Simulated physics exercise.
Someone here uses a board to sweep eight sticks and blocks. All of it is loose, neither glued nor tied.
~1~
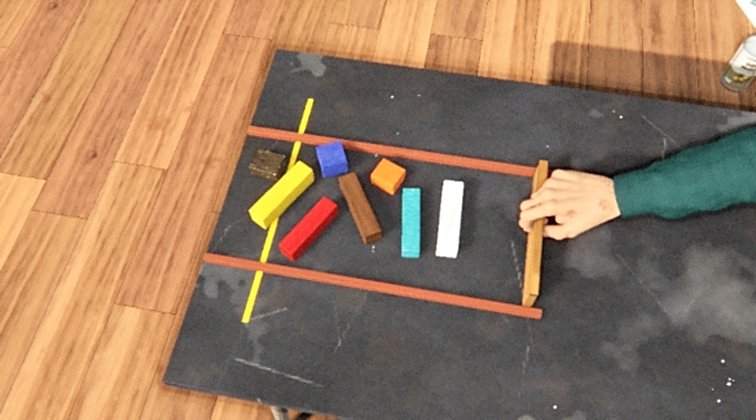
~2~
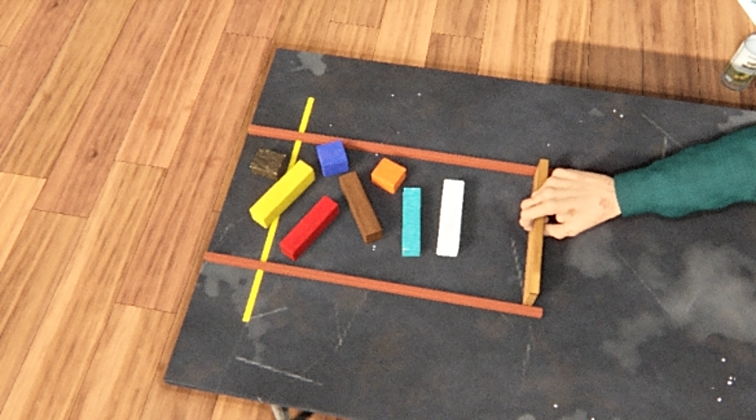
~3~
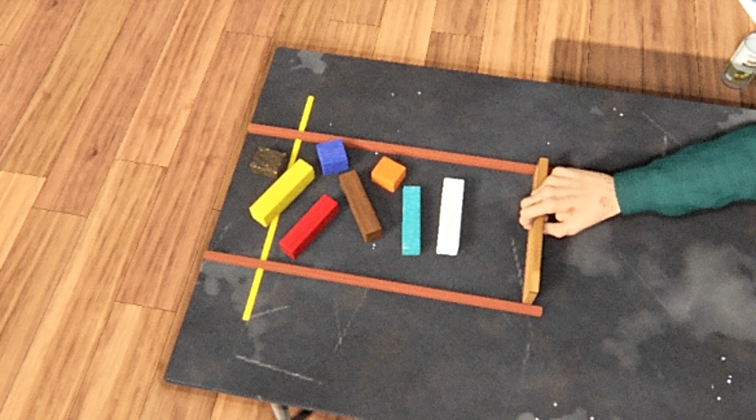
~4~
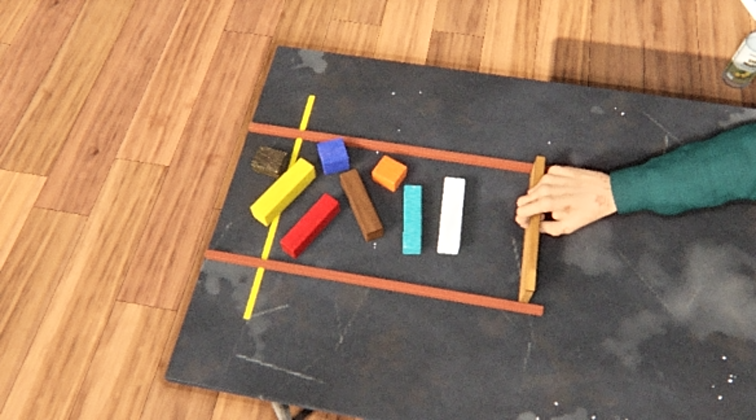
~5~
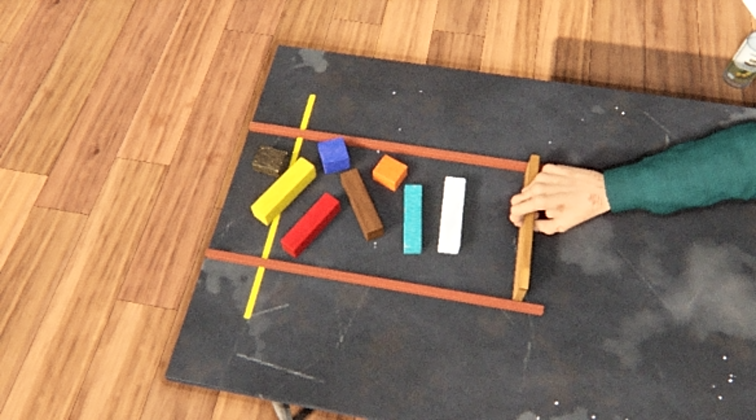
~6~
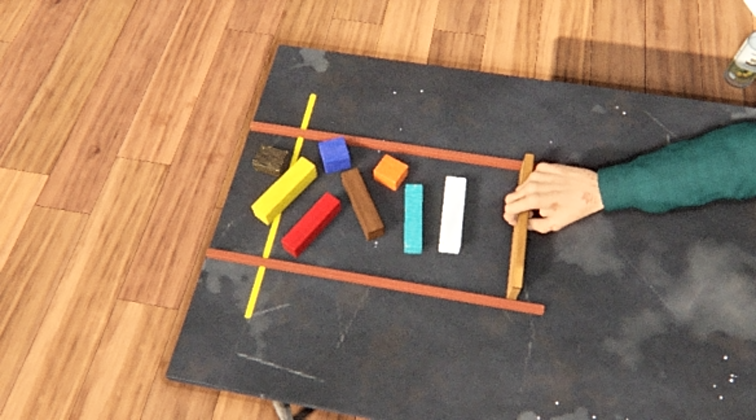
The video shows a hand in a green sleeve holding a wooden board upright between two reddish rails on a dark table, moving it slightly left toward eight colored blocks and sticks, which stay still near a yellow line.
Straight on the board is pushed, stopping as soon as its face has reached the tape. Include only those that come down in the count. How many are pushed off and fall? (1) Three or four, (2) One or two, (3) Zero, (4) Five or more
(1) Three or four.
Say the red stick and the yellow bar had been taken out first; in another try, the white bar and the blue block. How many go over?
1, then 1.
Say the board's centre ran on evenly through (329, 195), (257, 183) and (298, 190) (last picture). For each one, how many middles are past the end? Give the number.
0; 5; 2.
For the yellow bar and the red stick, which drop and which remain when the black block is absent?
The yellow bar would go down, and the red stick would go down.
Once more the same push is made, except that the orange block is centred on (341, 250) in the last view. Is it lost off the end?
Orange block: Safe.
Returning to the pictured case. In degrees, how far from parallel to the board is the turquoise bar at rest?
It is near 0° out of line.
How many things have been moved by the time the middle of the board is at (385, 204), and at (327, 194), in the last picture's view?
First 5 and then 8.
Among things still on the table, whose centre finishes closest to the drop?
It's the brown stick that ends up nearest.
Soon after, none off yet; black block at rest near (271, 161); yellow bar at rest near (285, 190); red stick at rest near (312, 225).
Then, none off yet; black block at rest near (271, 161); yellow bar at rest near (285, 190); red stick moved a little near (302, 223).
Further on, none off yet; black block moved about its own width near (249, 148); yellow bar moved about its own width near (246, 176); red stick moved about its own width near (248, 216).
At rest, the number that fall off is three or four; fallen, red stick, yellow bar and black block.
